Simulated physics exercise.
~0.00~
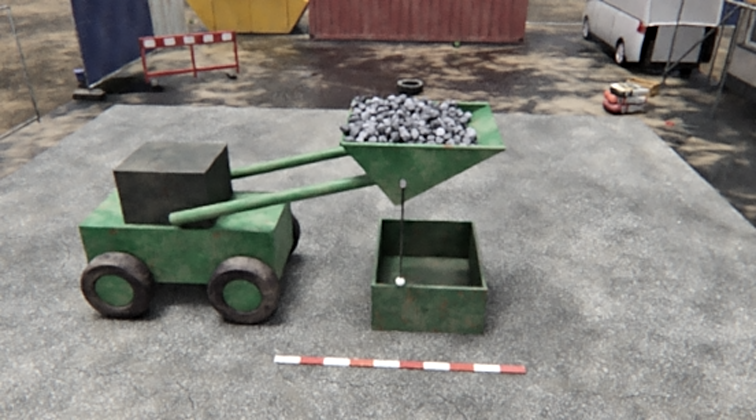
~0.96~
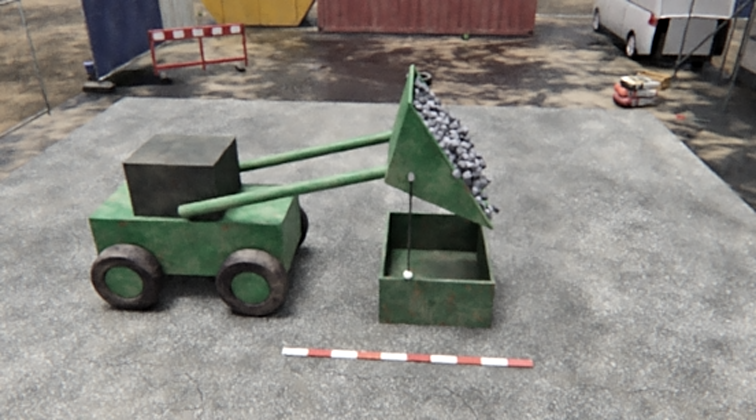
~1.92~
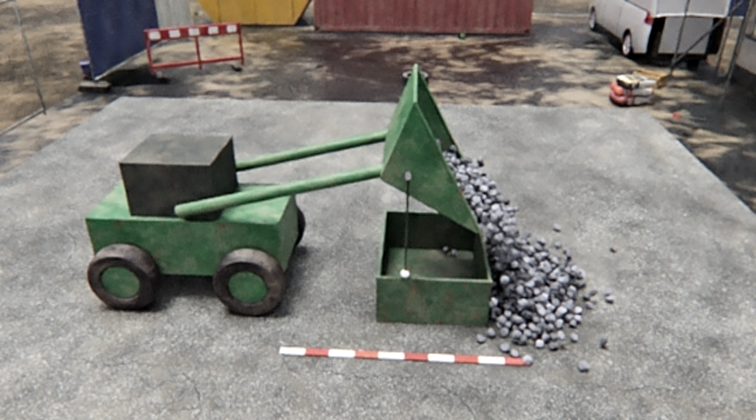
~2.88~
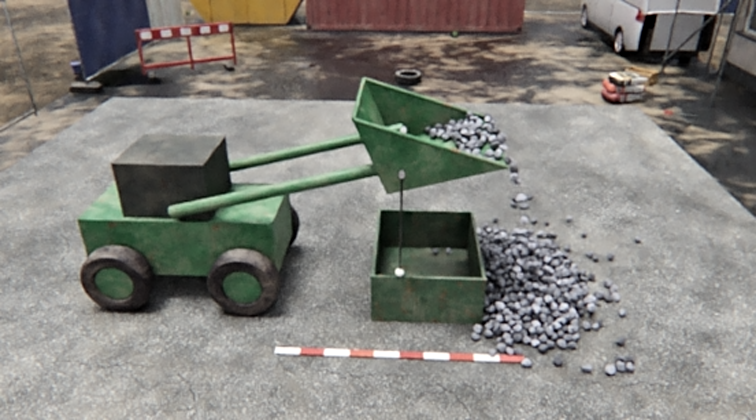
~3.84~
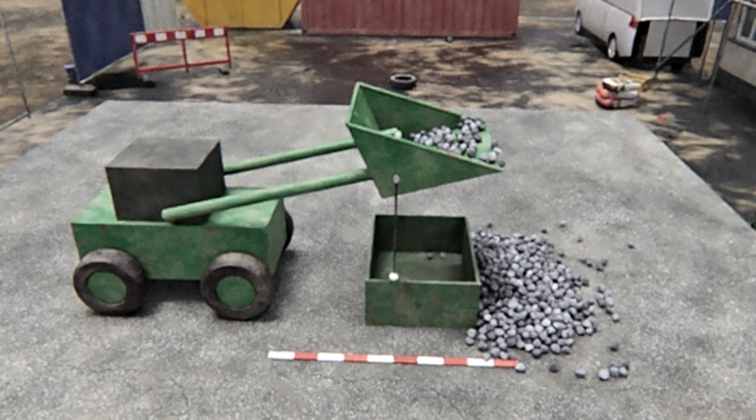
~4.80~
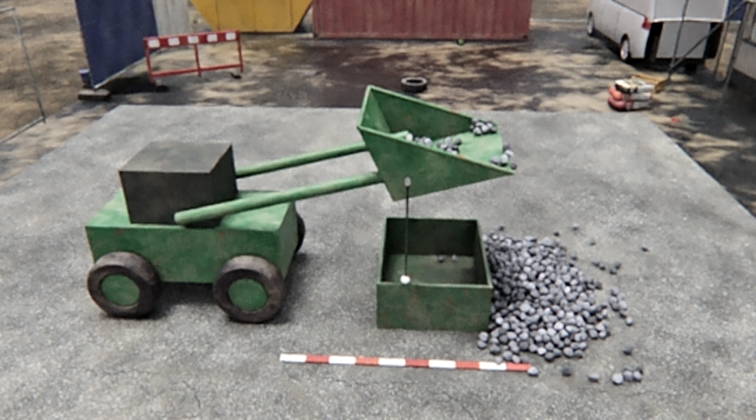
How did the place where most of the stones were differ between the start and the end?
At the start the stones were heaped in the loader's raised bucket, while at the end most of them lay in a pile on the ground just to the right of the green bin.
